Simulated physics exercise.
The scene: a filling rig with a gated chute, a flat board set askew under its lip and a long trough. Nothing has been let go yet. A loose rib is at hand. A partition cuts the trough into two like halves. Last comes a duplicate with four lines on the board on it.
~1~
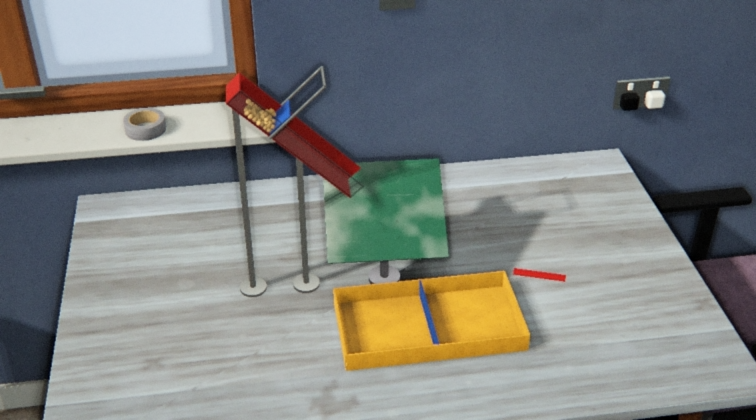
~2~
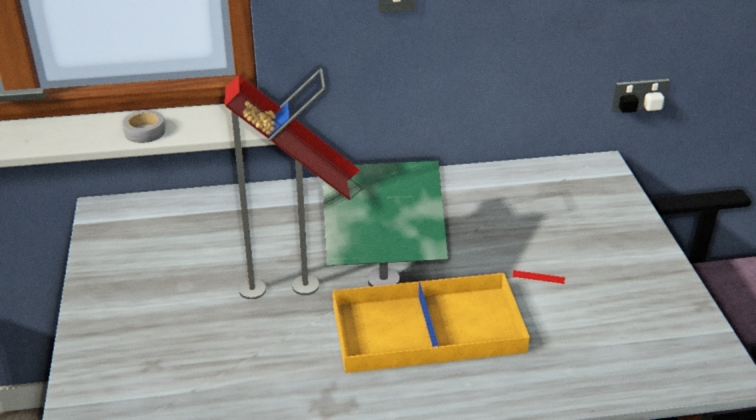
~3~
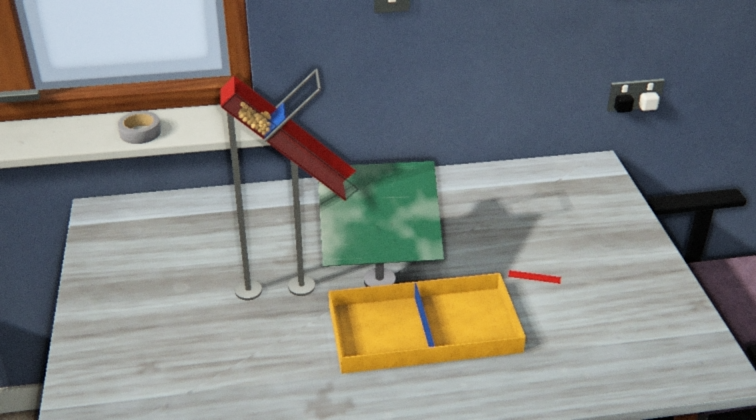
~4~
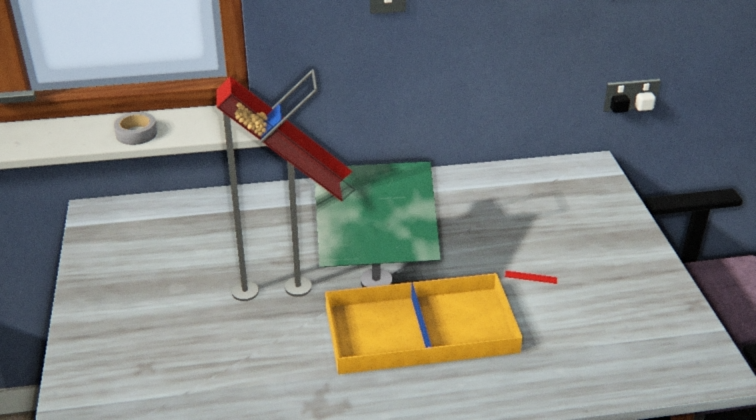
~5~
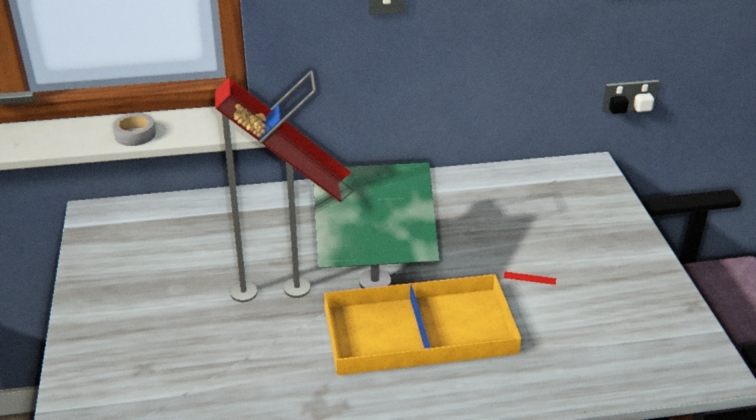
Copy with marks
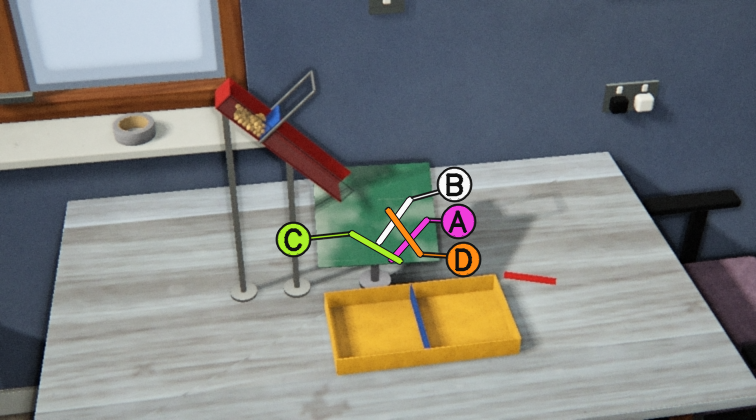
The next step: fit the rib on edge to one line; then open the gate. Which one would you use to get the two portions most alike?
Line D.
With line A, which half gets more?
Left.
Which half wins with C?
More lands on the right.
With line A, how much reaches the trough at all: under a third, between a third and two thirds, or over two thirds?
It is over two thirds.
On the marked copy, line A from (426, 220) to (391, 259); line B from (409, 199) to (379, 242); line C from (351, 233) to (399, 261); line D from (388, 210) to (420, 254).
With A, of what is caught, all in the left half, none in the right.
With B, of what is caught, all in the left half, none in the right.
With C, of what is caught, a small part in the left half, most in the right.
With D, of what is caught, about half in the left half, about half in the right.
